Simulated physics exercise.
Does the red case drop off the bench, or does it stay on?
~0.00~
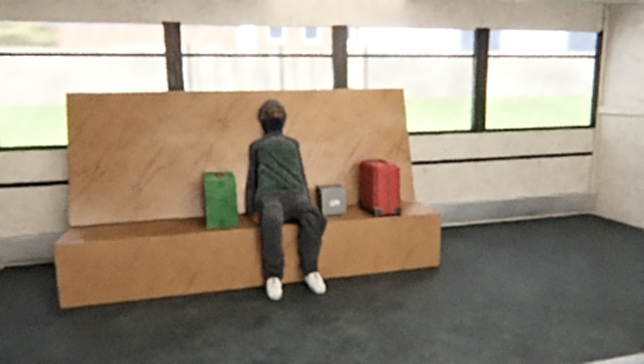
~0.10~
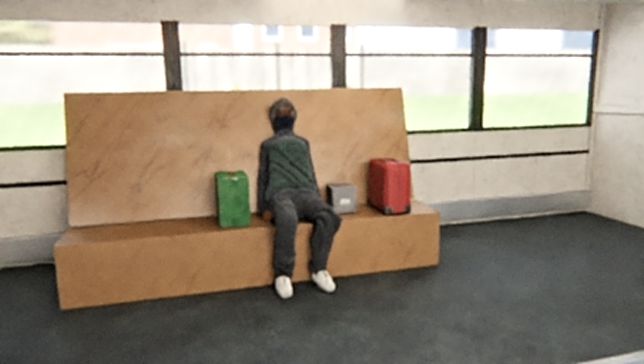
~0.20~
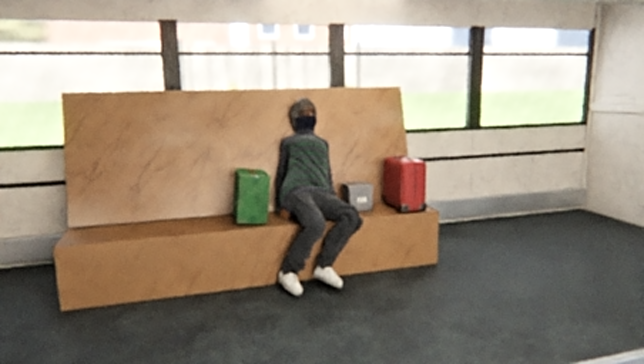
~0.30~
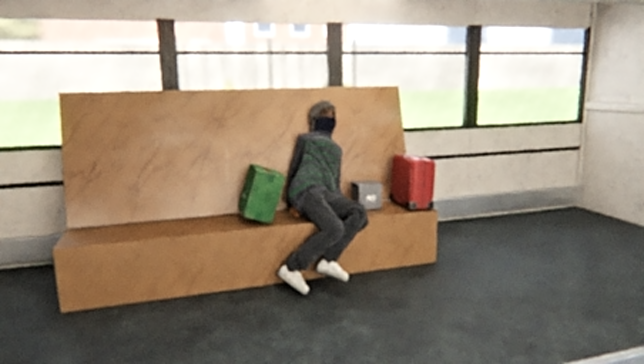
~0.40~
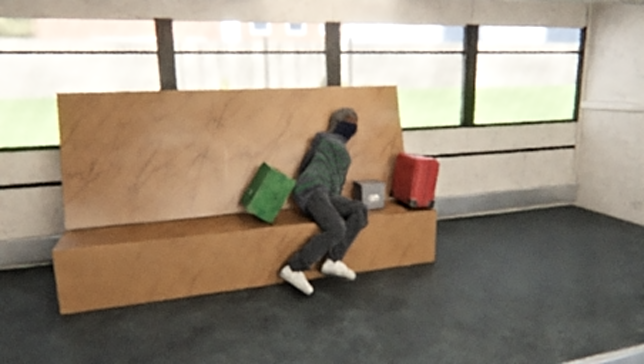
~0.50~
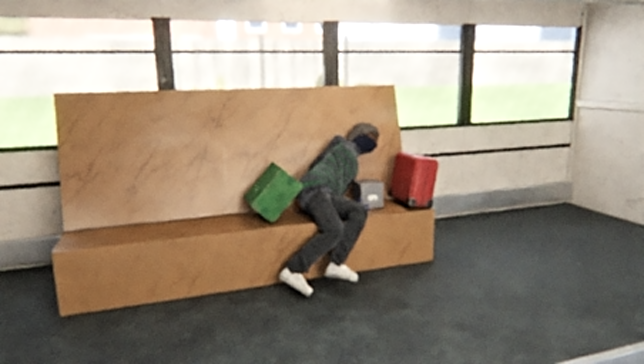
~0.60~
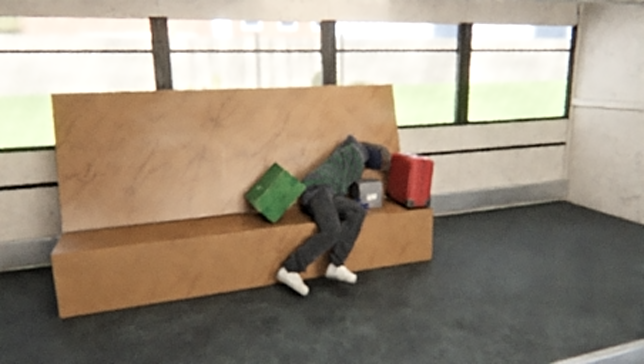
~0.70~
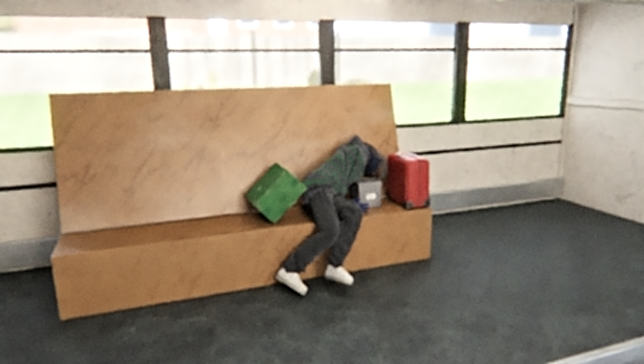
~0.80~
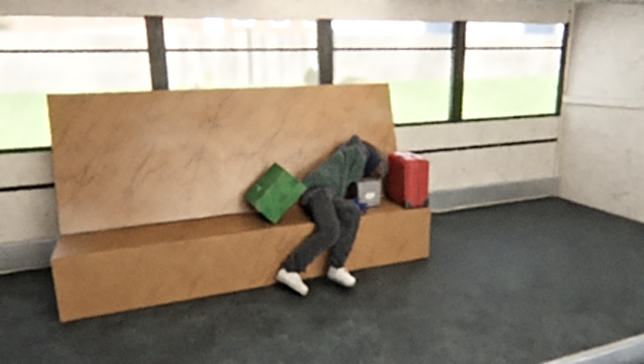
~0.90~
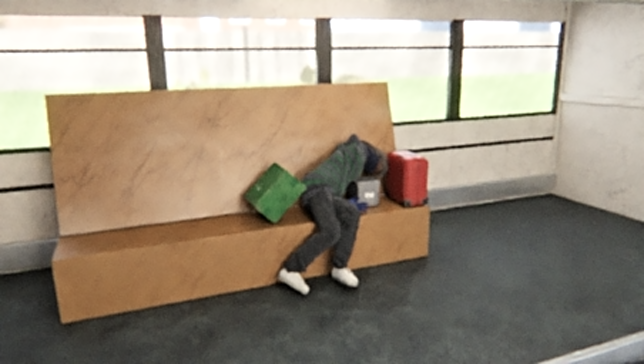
The red case stays on the bench. It shifts to the right and tips a little, but ends upright near the bench's right end.
A seated person slides right with the luggage and slumps over, everything staying on the bench.
